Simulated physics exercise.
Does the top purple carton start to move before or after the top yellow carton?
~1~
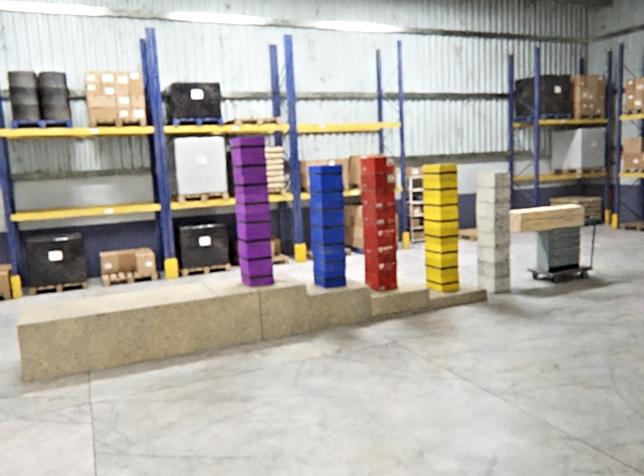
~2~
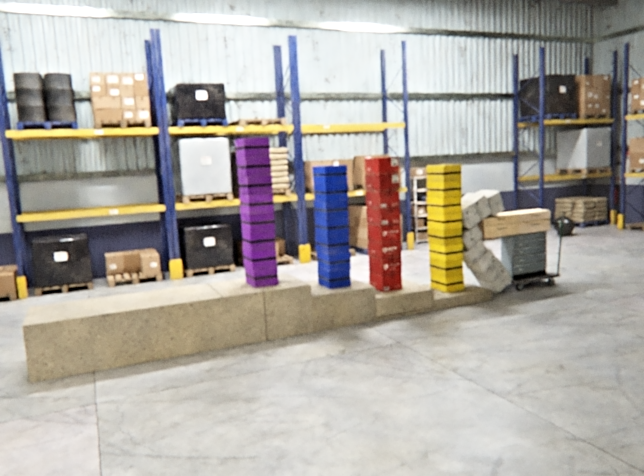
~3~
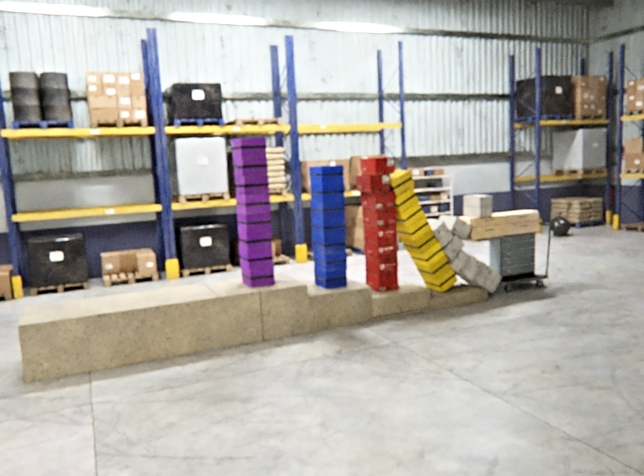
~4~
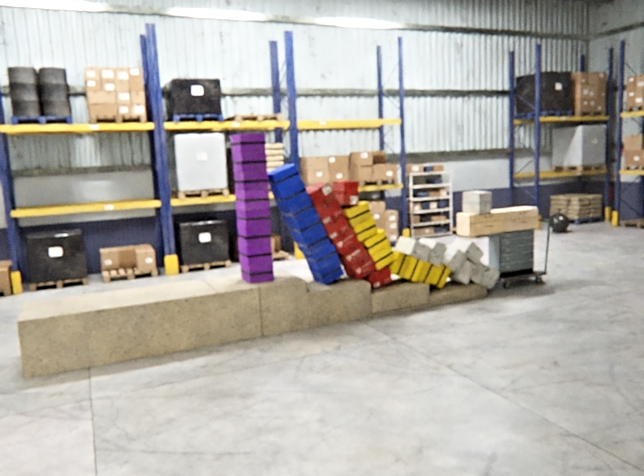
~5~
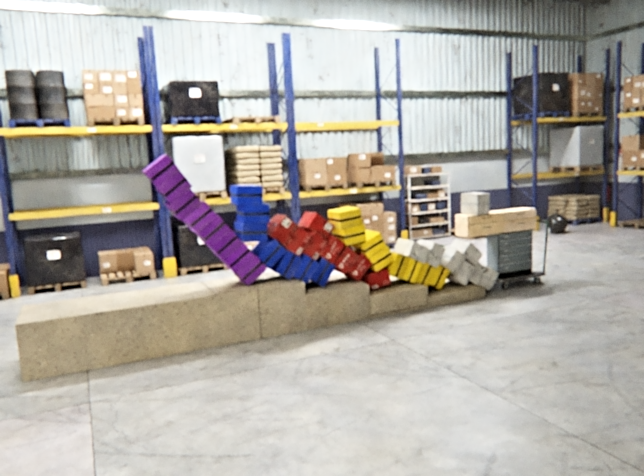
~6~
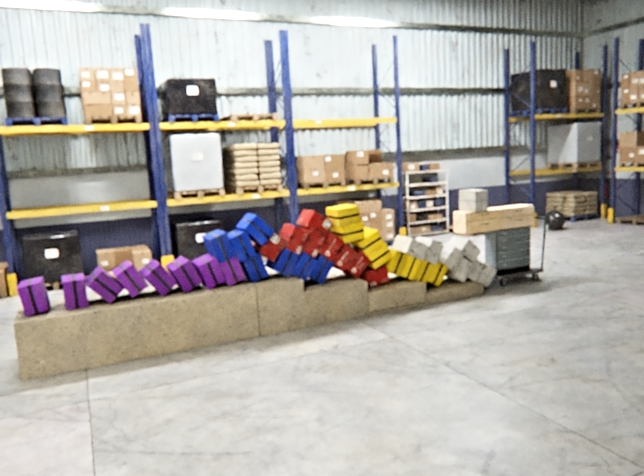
It starts to move after. The top yellow carton is already tipping left while the purple column still stands upright, and the top purple carton only goes over later, once the red and blue columns have toppled.
